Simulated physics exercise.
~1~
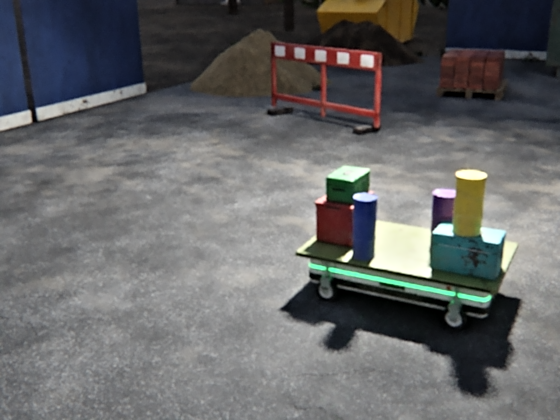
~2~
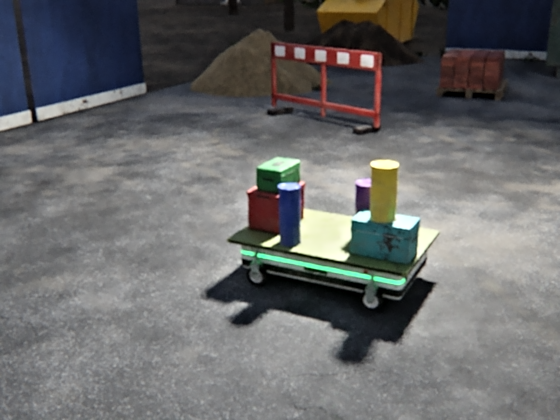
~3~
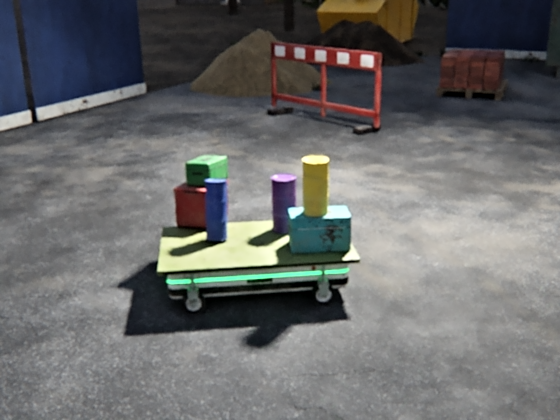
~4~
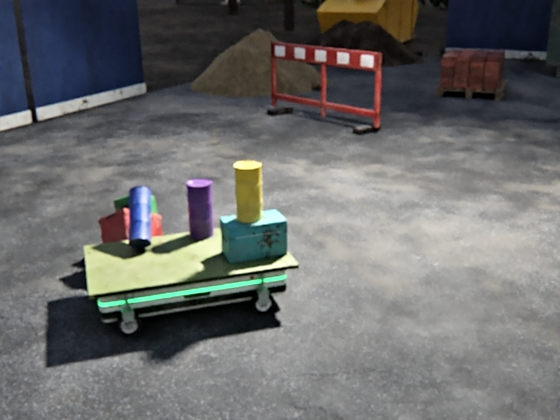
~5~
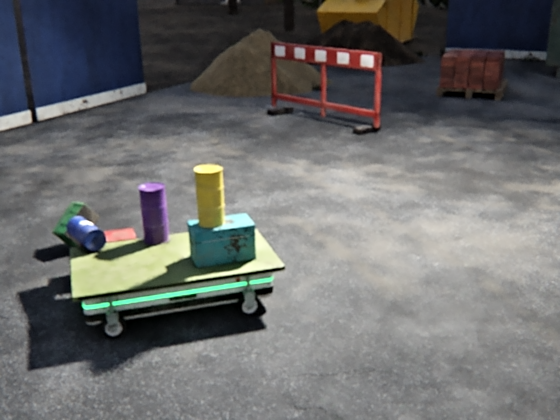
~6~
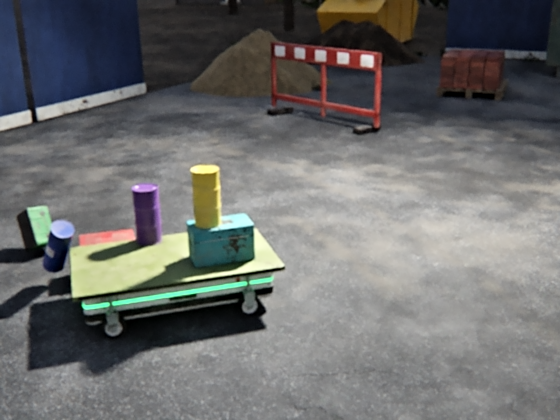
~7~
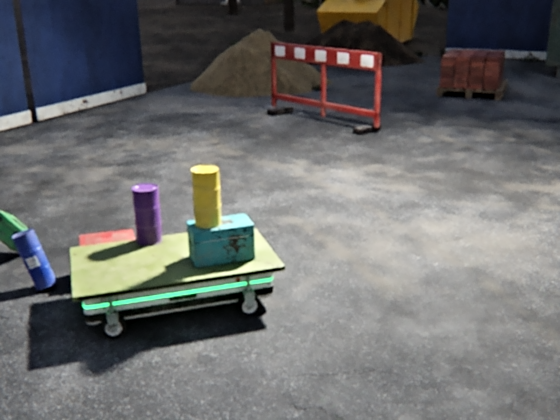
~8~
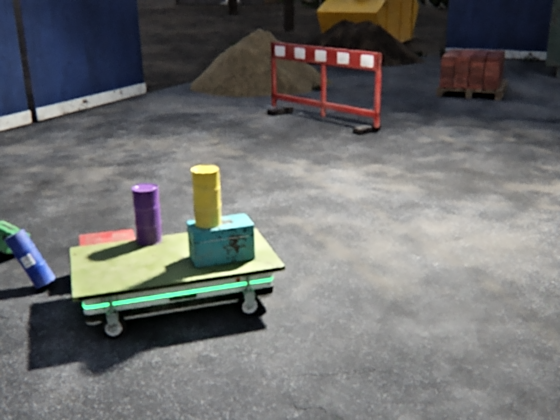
In a dim yard with a sand pile and a red barrier, a low cart carrying colourful boxes and cylinders rolled left, turned and stopped, while the green box and blue cylinder tumbled off its left side; the purple and yellow cylinders stayed upright aboard.
